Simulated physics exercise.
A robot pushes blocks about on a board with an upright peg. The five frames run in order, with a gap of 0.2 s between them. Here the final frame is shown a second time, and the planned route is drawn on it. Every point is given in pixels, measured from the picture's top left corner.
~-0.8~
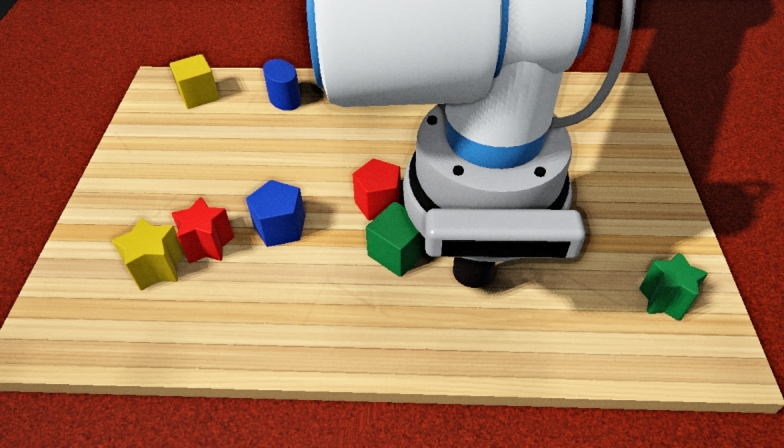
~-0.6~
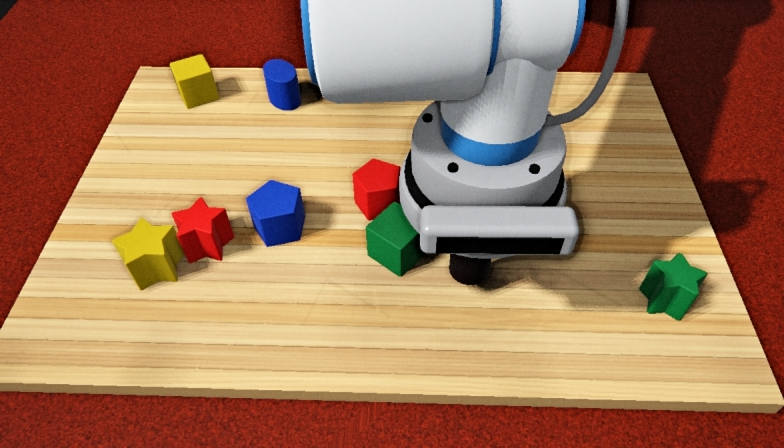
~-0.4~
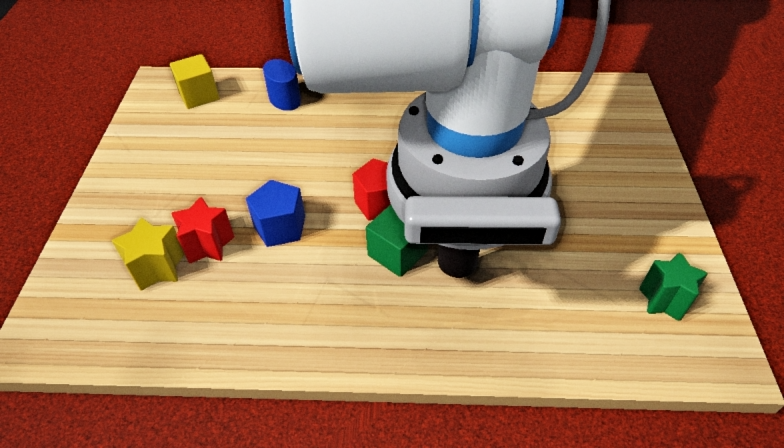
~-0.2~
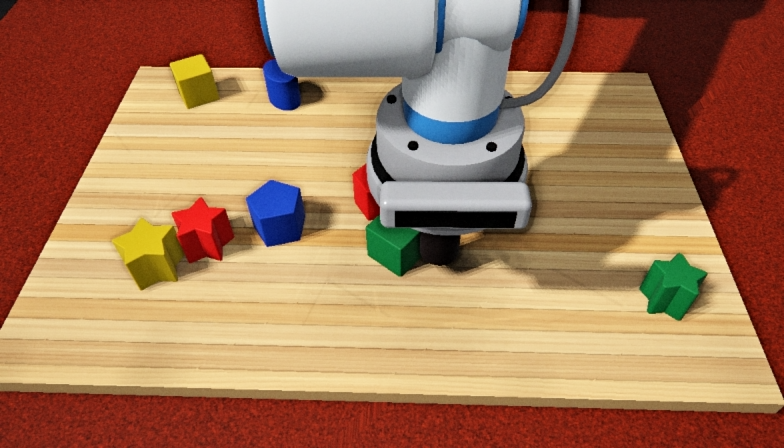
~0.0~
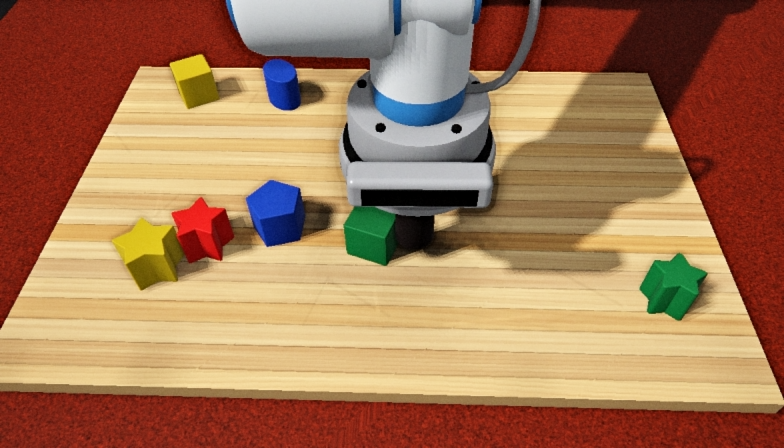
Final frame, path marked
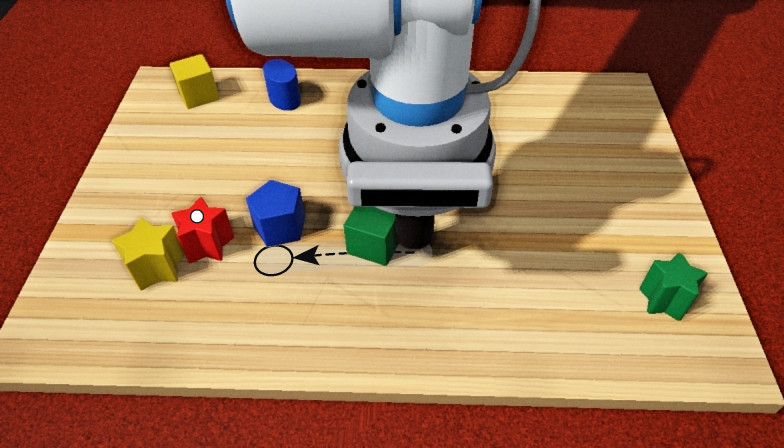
Robot arm with a dark peg moving left across a wooden board, nudging a green block slightly left among scattered coloured blocks.
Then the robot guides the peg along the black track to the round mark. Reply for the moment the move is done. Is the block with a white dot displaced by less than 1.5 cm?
Answer: Yes.
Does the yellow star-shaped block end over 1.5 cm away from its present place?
Going by the path, no.
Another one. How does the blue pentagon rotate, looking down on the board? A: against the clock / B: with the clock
Letter B.
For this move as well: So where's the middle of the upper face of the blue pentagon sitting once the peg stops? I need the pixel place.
So, by the moment the path ends, you'll find the top centre of the blue pentagon at (222, 180).
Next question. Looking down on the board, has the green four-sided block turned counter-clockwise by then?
No - that is not the case.
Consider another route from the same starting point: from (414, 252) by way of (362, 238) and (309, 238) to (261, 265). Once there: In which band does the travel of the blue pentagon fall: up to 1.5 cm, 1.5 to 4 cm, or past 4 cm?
It gets moved over 4 cm.
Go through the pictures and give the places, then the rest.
The first picture shows peg's lower end (473, 272); yellow star-shaped block (143, 239); red star-shaped block (197, 216); blue pentagon (274, 198); green four-sided block (398, 224); red pentagon (378, 175).
The second picture shows peg (469, 270); blocks still.
The third picture shows peg (457, 262); blocks still.
The fourth picture shows peg (439, 251); blocks still.
The fifth picture shows peg (414, 235); yellow star-shaped block (143, 239); red star-shaped block (197, 216); blue pentagon (274, 198); green four-sided block (373, 215); red pentagon hidden.
Drawn move, from (414, 252) over (367, 252) and (321, 255) to (274, 260); the dot is on the red star-shaped block.
On the path given first. One third of the way, peg (365, 235); green four-sided block (326, 210), turned 15° clockwise.
Two thirds of the way, peg (317, 238); red star-shaped block (192, 216), turned 15° anticlockwise; blue pentagon (245, 192), turned 35° clockwise; green four-sided block (279, 211), turned 15° clockwise.
At the end, peg (269, 243); yellow star-shaped block still; red star-shaped block (188, 215), turned 35° anticlockwise; blue pentagon (222, 180), turned 60° clockwise; green four-sided block (238, 209), turned 40° clockwise; red pentagon still.
